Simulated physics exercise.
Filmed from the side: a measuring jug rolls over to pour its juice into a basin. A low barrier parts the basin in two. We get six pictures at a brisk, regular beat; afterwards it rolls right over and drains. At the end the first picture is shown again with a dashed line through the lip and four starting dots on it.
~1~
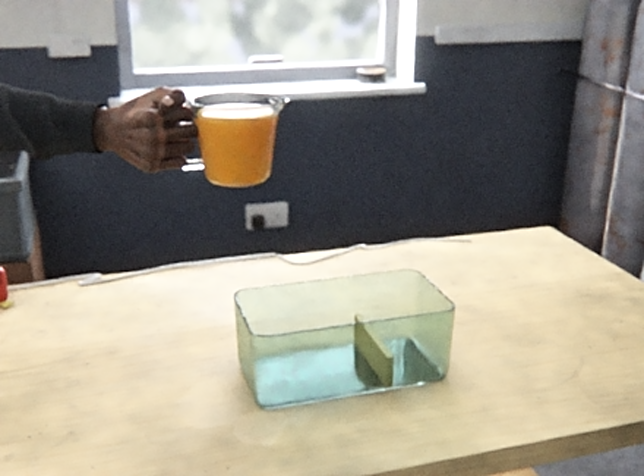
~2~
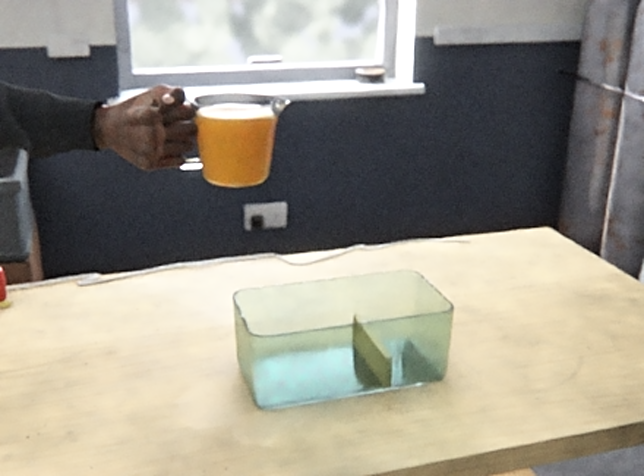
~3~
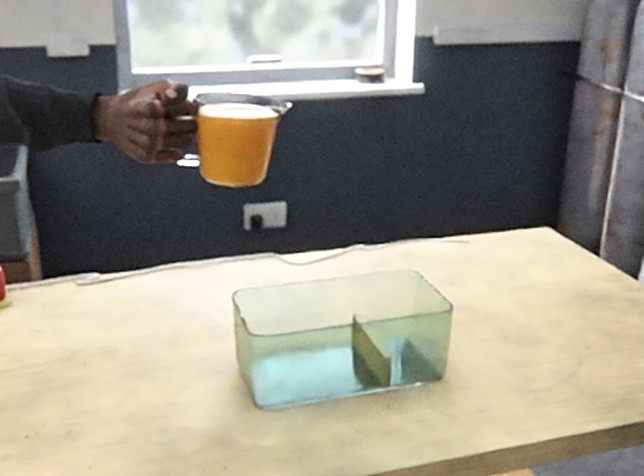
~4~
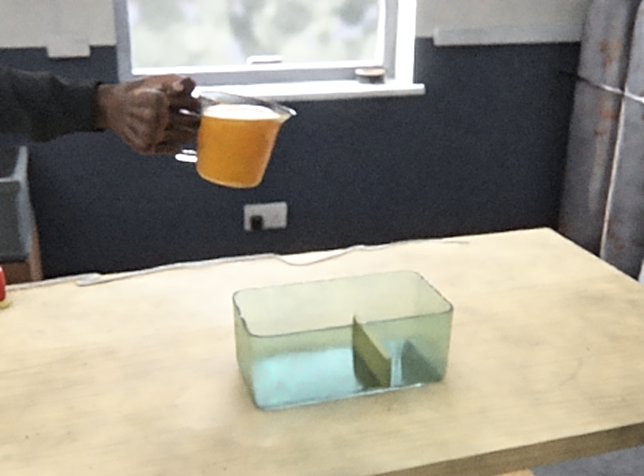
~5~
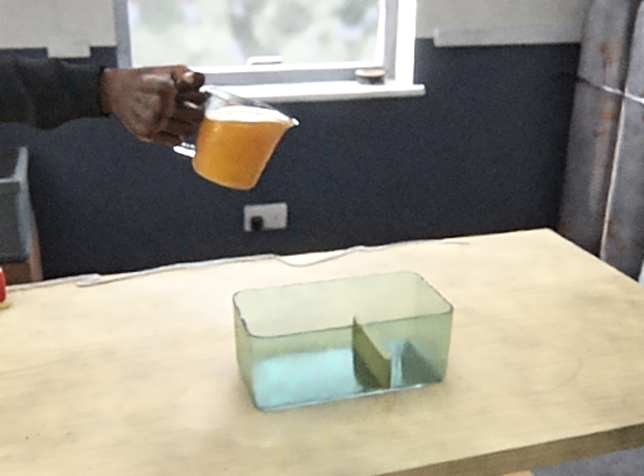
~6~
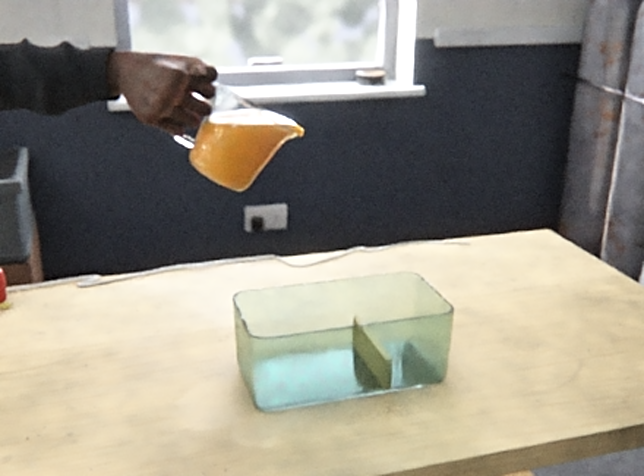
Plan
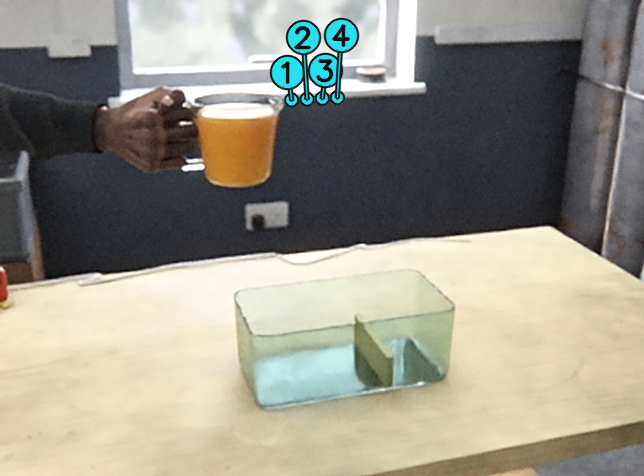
A hand tilts a jug of orange juice rightward above a divided basin until juice reaches its lip.
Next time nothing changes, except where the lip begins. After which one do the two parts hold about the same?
3 is best.
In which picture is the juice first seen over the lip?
Picture 6.
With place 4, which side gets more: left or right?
The right side.
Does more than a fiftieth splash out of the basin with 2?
Yes, it does.
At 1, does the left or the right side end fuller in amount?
More ends on the left.
On the marked copy, 1 at (291, 99); 2 at (307, 99); 3 at (322, 98); 4 at (337, 97).
Choosing 1, about 88 % ends left of the wall and 4 % right of it; 9 % is lost outside.
Choosing 2, about 75 % ends left of the wall and 18 % right of it; 7 % is lost outside.
Choosing 3, about 47 % ends left of the wall and 49 % right of it; 4 % is lost outside.
Choosing 4, about 21 % ends left of the wall and 75 % right of it; 4 % is lost outside.
